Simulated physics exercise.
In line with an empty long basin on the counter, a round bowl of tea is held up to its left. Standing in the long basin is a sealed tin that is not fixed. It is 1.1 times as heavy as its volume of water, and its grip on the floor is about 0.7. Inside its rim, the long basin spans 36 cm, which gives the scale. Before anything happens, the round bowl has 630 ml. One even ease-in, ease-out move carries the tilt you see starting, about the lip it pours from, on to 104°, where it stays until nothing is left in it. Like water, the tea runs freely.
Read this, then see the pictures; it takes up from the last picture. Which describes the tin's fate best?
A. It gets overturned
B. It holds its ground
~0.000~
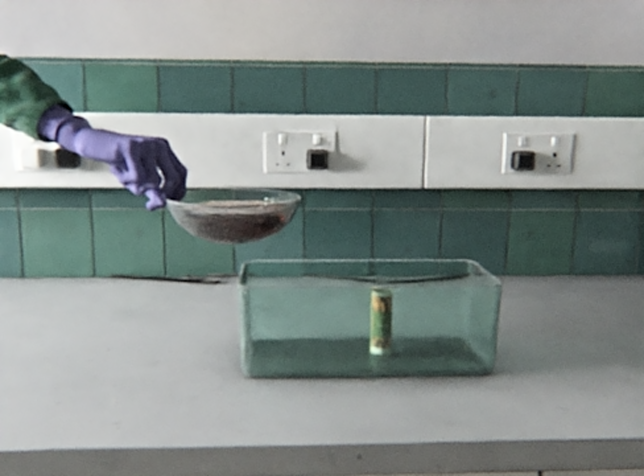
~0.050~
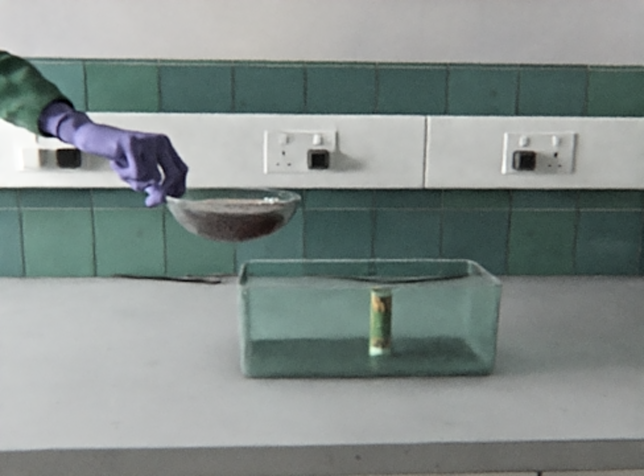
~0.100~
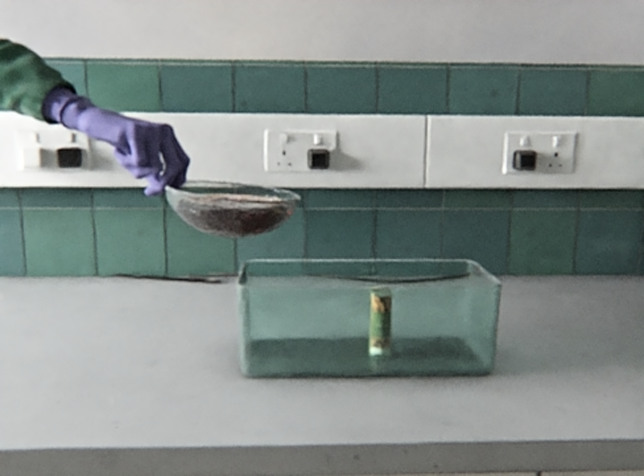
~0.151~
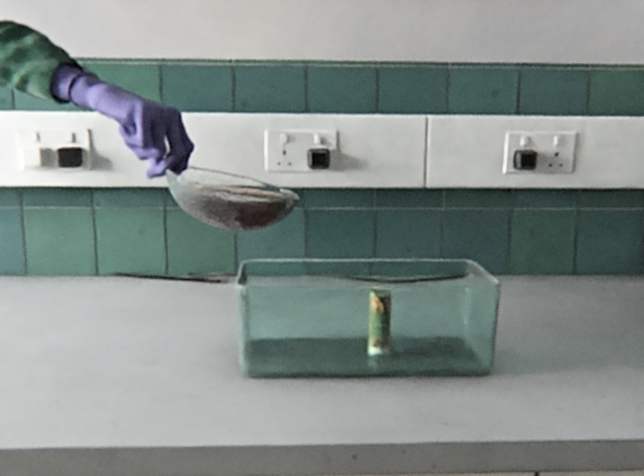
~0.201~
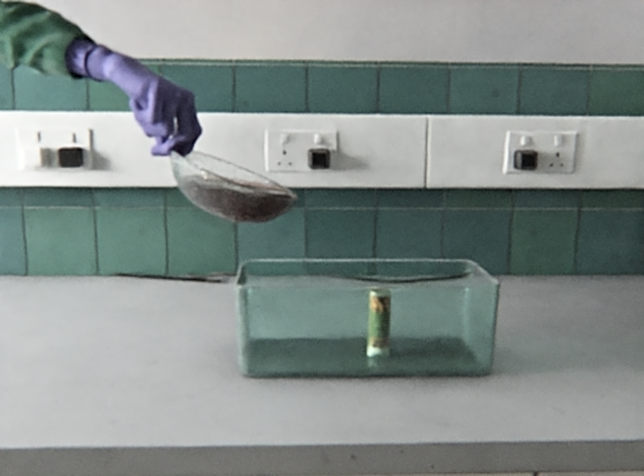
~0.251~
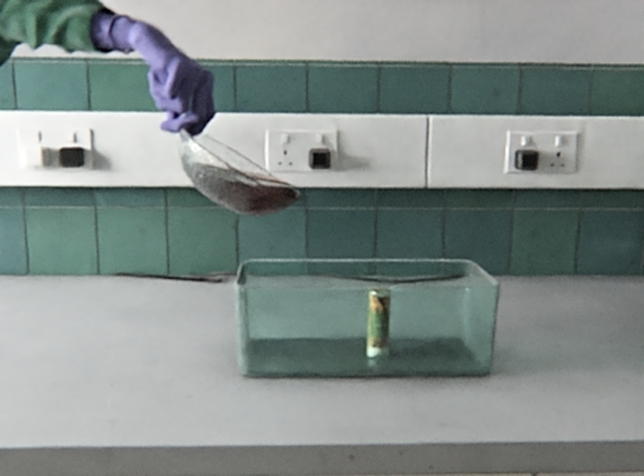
Answer: B.
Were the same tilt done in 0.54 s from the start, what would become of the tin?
Result: Tin upright.
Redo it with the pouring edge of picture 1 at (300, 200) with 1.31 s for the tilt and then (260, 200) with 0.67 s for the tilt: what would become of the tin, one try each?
Try 1: Still standing; try 2: Tipped over.
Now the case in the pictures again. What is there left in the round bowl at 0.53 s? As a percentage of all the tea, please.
Roughly 5 per cent.
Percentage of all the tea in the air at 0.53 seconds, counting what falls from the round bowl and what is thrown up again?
Estimate: Some 68 % of the total.
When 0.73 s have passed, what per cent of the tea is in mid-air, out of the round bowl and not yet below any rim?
About 1 per cent.
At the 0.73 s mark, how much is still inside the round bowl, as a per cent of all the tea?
0 in a hundred, give or take.
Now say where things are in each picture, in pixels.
It leans 0°; its right rim is at (300, 199); the tea meets the walls at (175, 209) and (294, 209); the long basin's rim runs from (241, 275) to (488, 274); the tin's top is at (382, 293), in the first picture.
It leans 1°; its right rim is at (300, 199); the tea meets the walls at (175, 206) and (294, 208), in the second picture.
It leans 6°; its right rim is at (299, 199); the tea meets the walls at (175, 201) and (293, 205), in the third picture.
It leans 13°; its right rim is at (298, 199); the tea meets the walls at (176, 190) and (294, 200), in the fourth picture.
It leans 21°; its right rim is at (297, 199); the tea meets the walls at (179, 177) and (296, 194), in the fifth picture.
It leans 32°; its right rim is at (296, 199); the tea meets the walls at (185, 164) and (284, 184); 5 per cent is over the edge, in the sixth picture.
Then, 0.53 s in, the tilt is 93° and 5 per cent is still to pour; the tin stands where it began.
Then, 0.73 s in, the tilt is 104° and 0 per cent is still to pour; the tin stands where it began.
Then, 0.94 s in, the tilt is 104° and 0 per cent is still to pour; the tin stands where it began.
Then, 1.17 s in, the tilt is 104° and 0 per cent is still to pour; the tin stands where it began.
Finally, the tin stands where it began.
